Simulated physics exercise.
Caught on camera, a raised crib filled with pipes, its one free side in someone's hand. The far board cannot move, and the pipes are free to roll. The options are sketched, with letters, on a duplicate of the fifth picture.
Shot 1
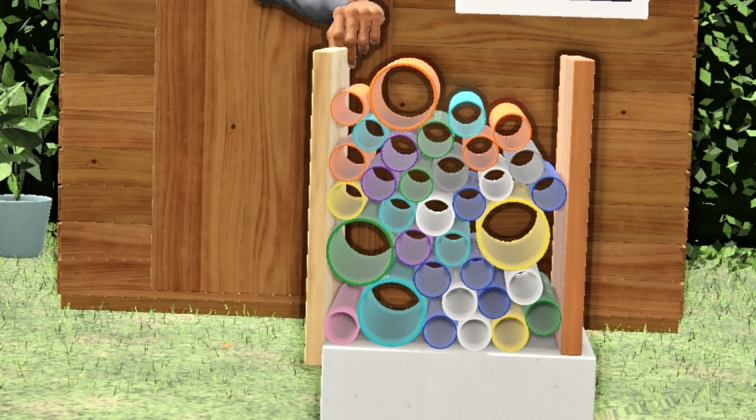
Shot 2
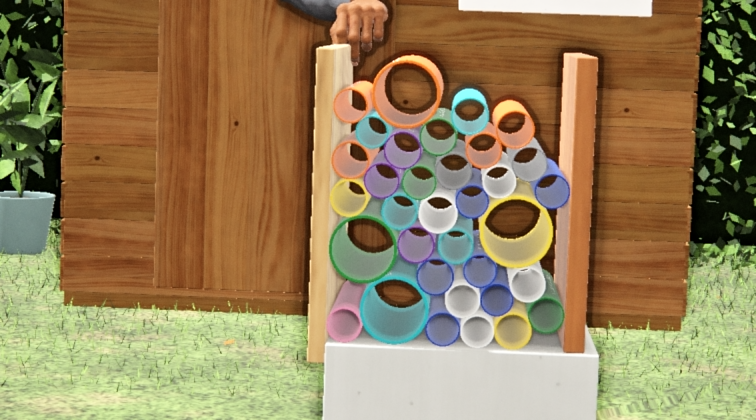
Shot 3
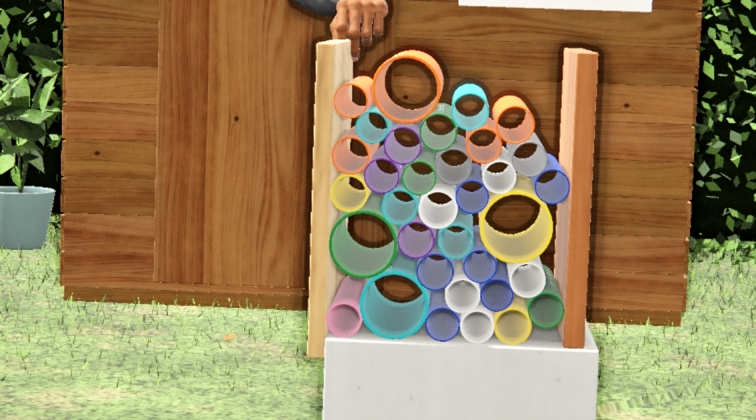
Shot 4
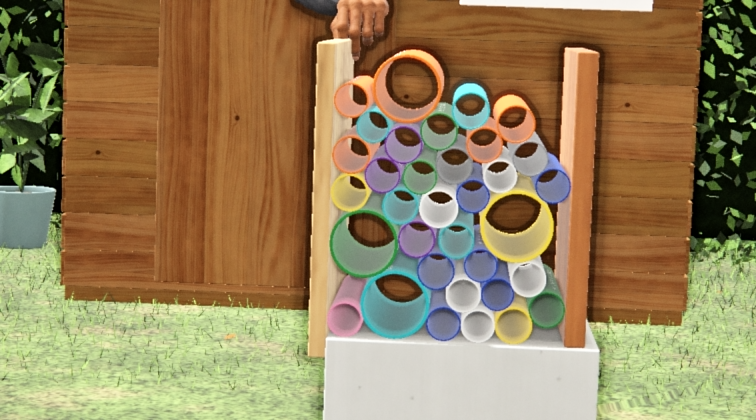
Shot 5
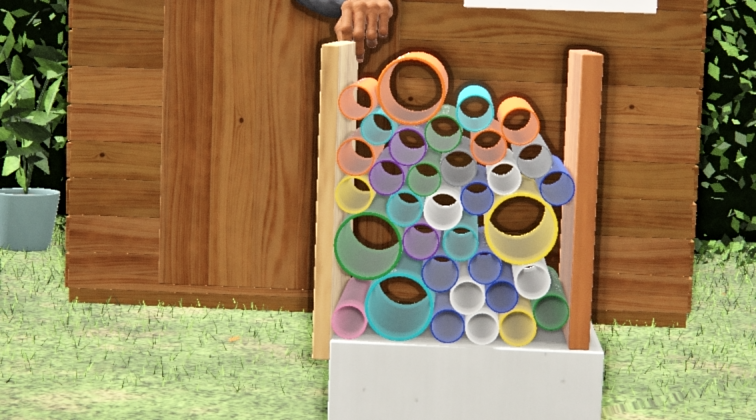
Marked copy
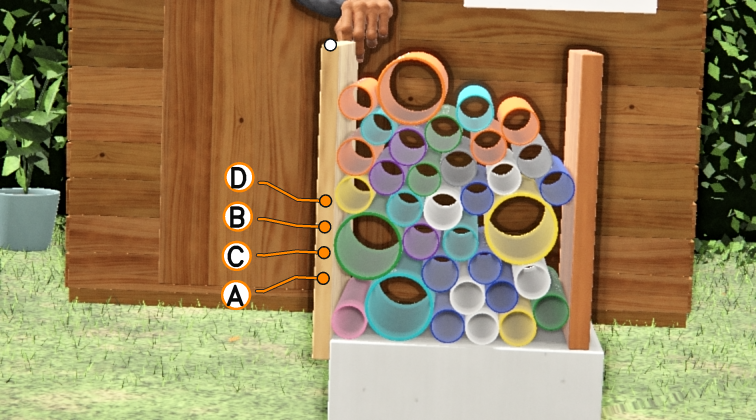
A hand rests on the left post of a crib of colourful pipes that stay still.
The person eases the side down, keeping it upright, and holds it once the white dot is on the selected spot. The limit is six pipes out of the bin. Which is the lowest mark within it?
No lower than D.
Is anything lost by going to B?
At B: Yes.
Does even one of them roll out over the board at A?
At A: Yes.
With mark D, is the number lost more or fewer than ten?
It loses fewer than ten.
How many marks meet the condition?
One of them.
On the marked copy, A at (323, 278); B at (325, 227); C at (324, 253); D at (326, 201); the white dot at (330, 45).
Following D. Soon after the start, top of the board (338, 115).
Later, top of the board (335, 193).
In the end, top of the board (335, 201), four out over the board.
As for the rest, A more than six out over the board; B more than six out over the board; C more than six out over the board.
